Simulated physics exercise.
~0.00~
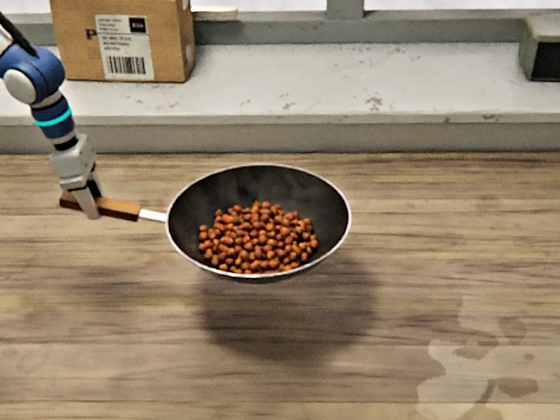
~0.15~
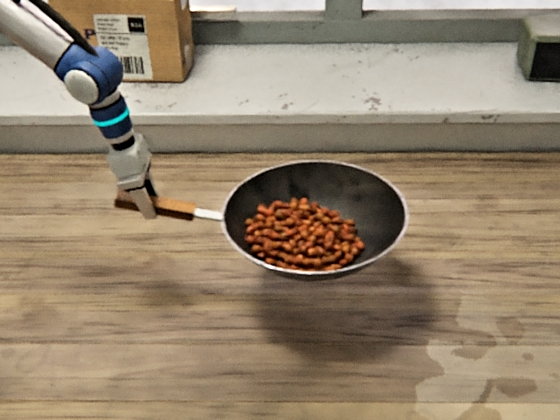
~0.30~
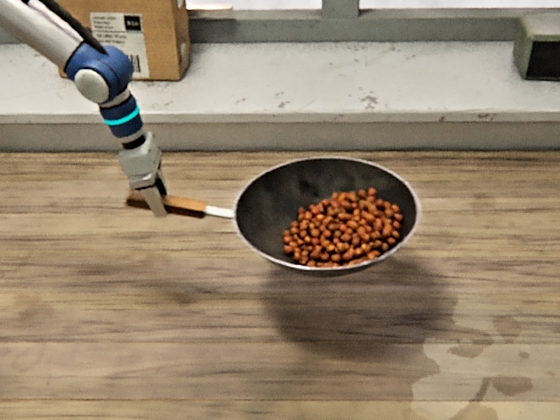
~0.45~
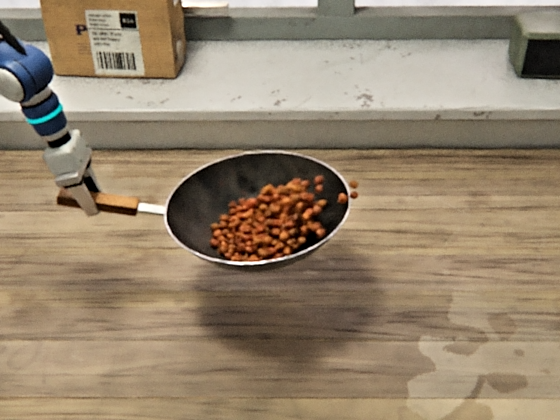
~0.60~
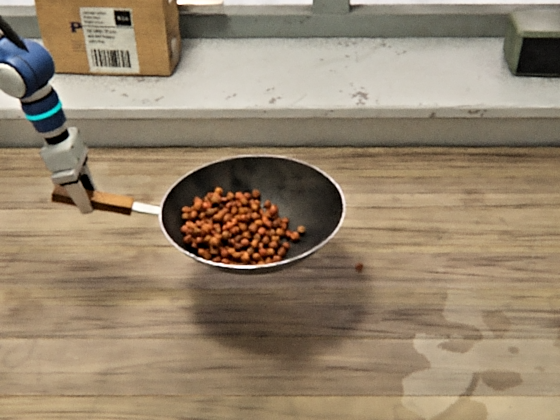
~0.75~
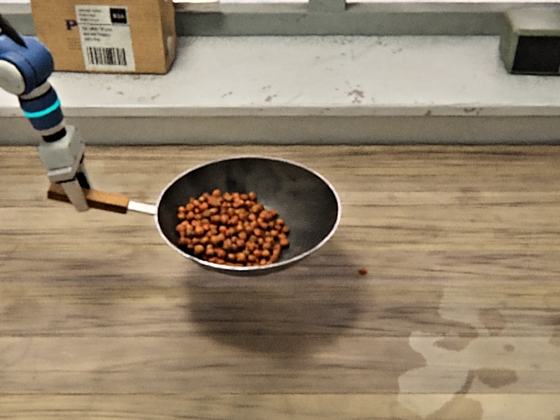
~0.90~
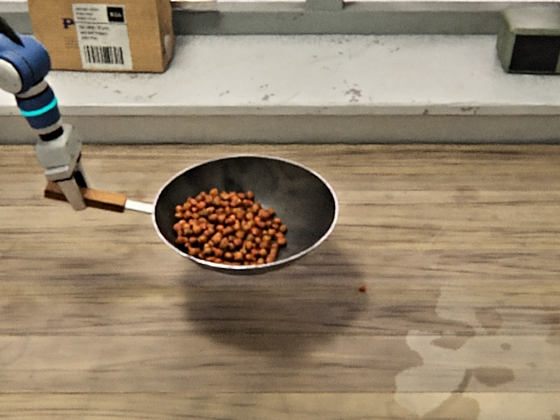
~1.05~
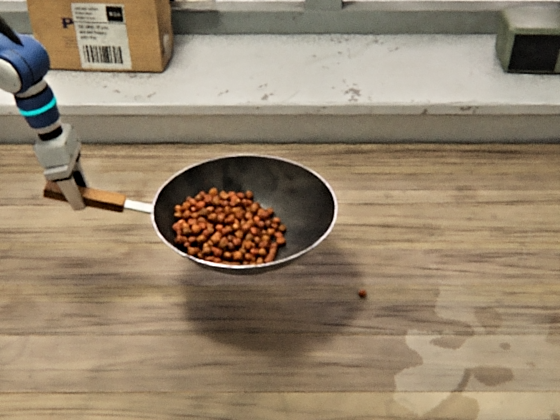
Robot arm moving a wok of hazelnuts right, then jerking it back left, one nut dropping onto the wooden surface before it stills.
